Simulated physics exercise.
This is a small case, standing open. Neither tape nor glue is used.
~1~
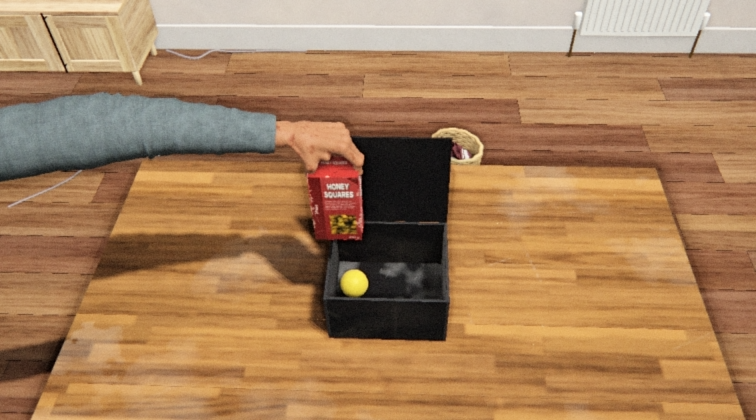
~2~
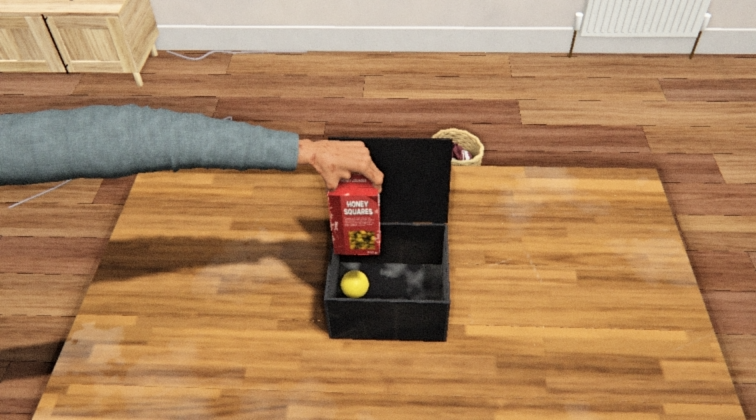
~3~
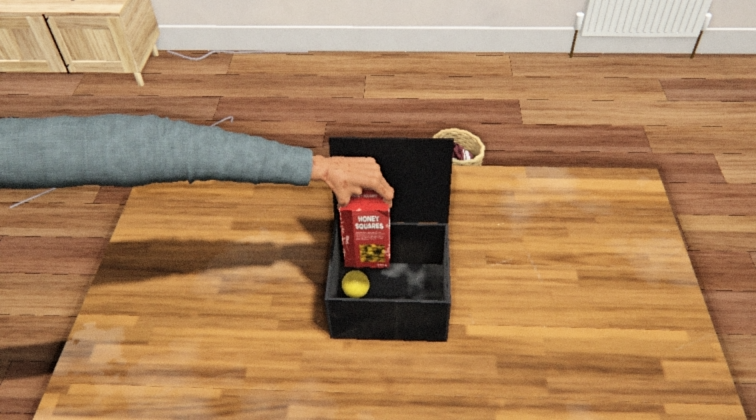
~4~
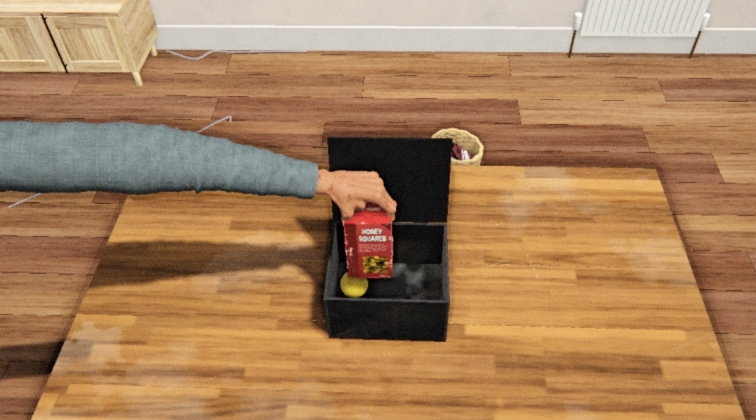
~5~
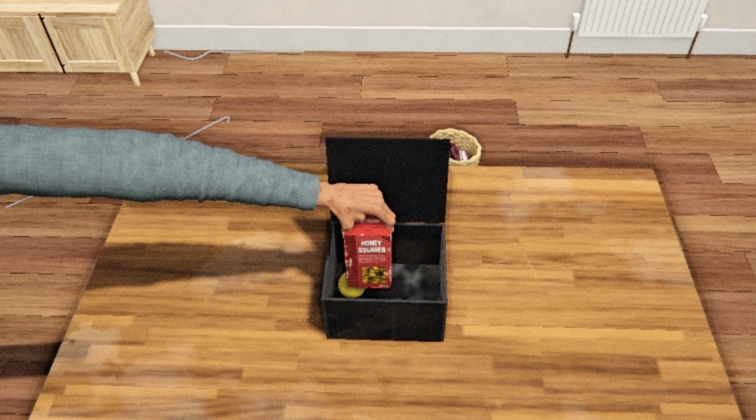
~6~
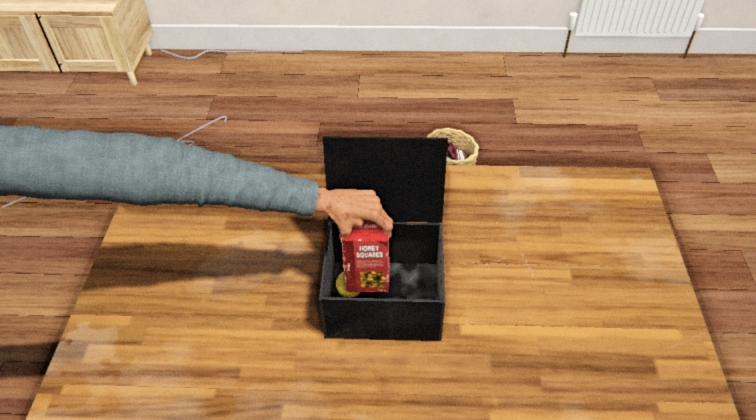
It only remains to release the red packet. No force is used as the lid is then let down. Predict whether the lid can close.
In the end, the box is closed up fine.
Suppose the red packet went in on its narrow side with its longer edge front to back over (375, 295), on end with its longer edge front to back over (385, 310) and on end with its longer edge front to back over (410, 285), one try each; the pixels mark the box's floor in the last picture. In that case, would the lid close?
Closed, Open, Open.
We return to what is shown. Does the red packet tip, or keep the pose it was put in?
As it turns out, the red packet changes its angle.
Then, 0.40 s after the last picture, red packet on its side near (396, 293); yellow lemon rolled a little.
Then, 1.50 s after the last picture, lid 69° above the rim; red packet on its side near (388, 300); yellow lemon rolled about its own width.
Then, 1.90 s after the last picture, lid 16° above the rim; red packet on its side near (388, 300); yellow lemon rolled about its own width.
At rest, lid shut; tipped over in the box, red packet; moved from the start, yellow lemon. Seen from the same camera at the end, red packet near (388, 300).
